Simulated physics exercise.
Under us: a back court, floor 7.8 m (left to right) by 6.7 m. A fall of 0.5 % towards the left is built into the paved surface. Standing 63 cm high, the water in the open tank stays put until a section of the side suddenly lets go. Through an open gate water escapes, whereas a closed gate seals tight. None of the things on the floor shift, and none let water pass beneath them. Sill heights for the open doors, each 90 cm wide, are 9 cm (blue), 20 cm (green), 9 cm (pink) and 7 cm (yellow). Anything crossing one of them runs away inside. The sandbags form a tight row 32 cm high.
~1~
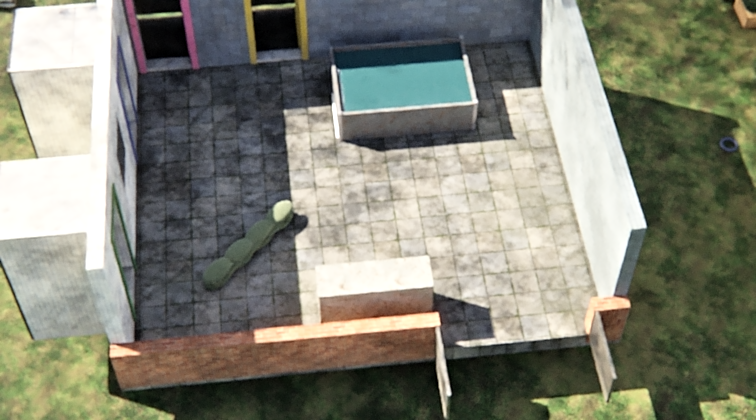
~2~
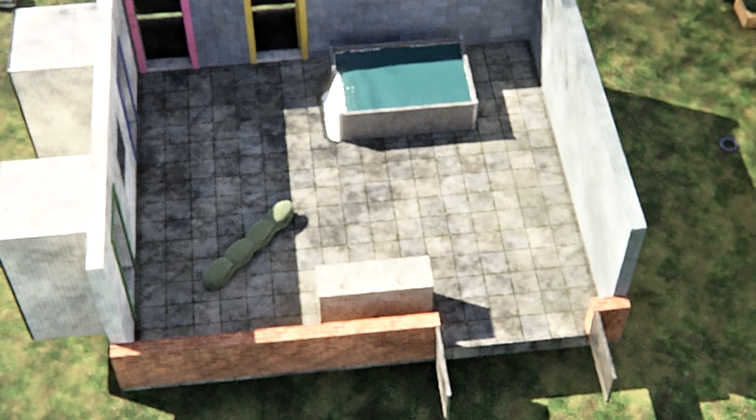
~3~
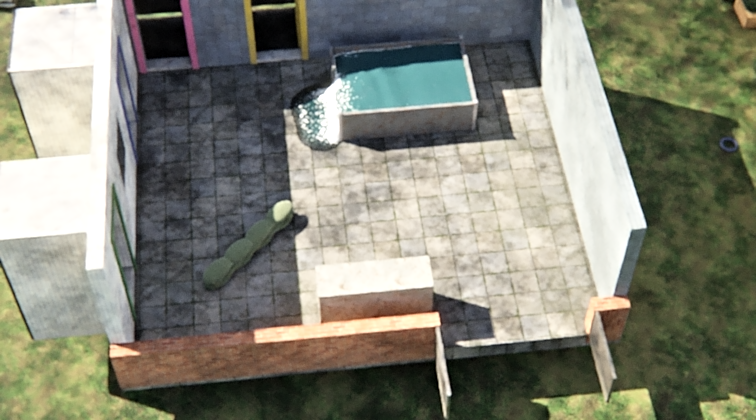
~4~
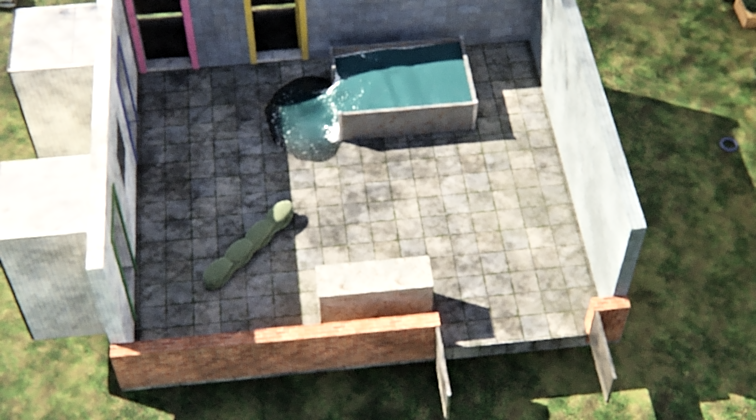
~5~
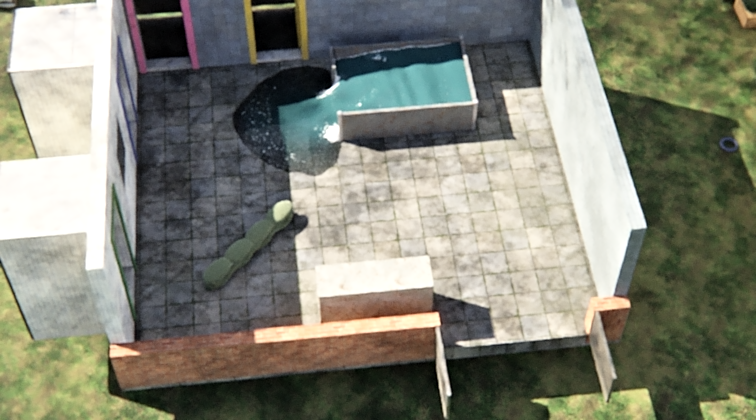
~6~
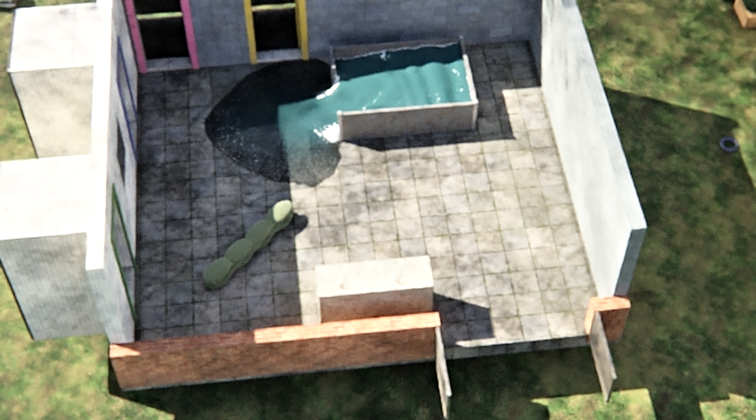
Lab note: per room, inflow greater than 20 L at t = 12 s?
Blue door yes; green door no; pink door yes; yellow door no.
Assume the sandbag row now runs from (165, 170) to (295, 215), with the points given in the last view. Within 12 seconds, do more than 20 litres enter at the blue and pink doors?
Checking the limit, blue is too much, pink is too much.
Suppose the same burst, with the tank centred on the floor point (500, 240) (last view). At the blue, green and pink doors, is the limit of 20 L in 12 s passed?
Compared with that limit, blue falls short, green falls short and pink overshoots.
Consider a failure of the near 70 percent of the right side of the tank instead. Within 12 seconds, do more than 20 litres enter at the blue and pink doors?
With respect to that limit, blue ends up inside it, pink ends up inside it.
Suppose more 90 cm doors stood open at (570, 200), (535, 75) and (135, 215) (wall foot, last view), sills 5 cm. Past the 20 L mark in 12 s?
So, in the order given, it's shy of the mark, then shy of the mark, then beyond the mark.
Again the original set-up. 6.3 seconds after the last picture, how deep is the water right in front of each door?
Depths: Blue door 11 cm, green door 14 cm, pink door 11 cm, yellow door 5 cm.
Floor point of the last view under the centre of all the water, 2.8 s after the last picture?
It lies at roughly (278, 139) in pixels.
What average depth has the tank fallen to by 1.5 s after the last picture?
The average depth is around 33 cm.
Then, 0.7 s after the last picture water covers 25 % of the floor and is deepest (33 cm) near (329, 126); blue door 13 cm at the sill, 6 L in, green door not reached, pink door 3 cm at the sill, 0 L in, yellow door 6 cm at the sill, 0 L in.
Then, 1.5 s after the last picture water covers 30 % of the floor and is deepest (31 cm) near (138, 87); blue door 22 cm at the sill, 64 L in, green door not reached, pink door 17 cm at the sill, 1 L in, yellow door 2 cm at the sill, 0 L in.
Then, 2.8 s after the last picture water covers 35 % of the floor and is deepest (30 cm) near (135, 367); blue door 22 cm at the sill, 164 L in, green door 13 cm at the sill, 0 L in, pink door 20 cm at the sill, 53 L in, yellow door 3 cm at the sill, 0 L in.
Then, 6.3 s after the last picture water covers 55 % of the floor and is deepest (16 cm) near (135, 357); blue door 11 cm at the sill, 231 L in, green door 14 cm at the sill, 0 L in, pink door 11 cm at the sill, 100 L in, yellow door 5 cm at the sill, 0 L in.
Then, 11.3 s after the last picture water covers 80 % of the floor and is deepest (10 cm) near (135, 367); blue door 7 cm at the sill, 236 L in, green door 9 cm at the sill, 0 L in, pink door 7 cm at the sill, 106 L in, yellow door 3 cm at the sill, 0 L in.
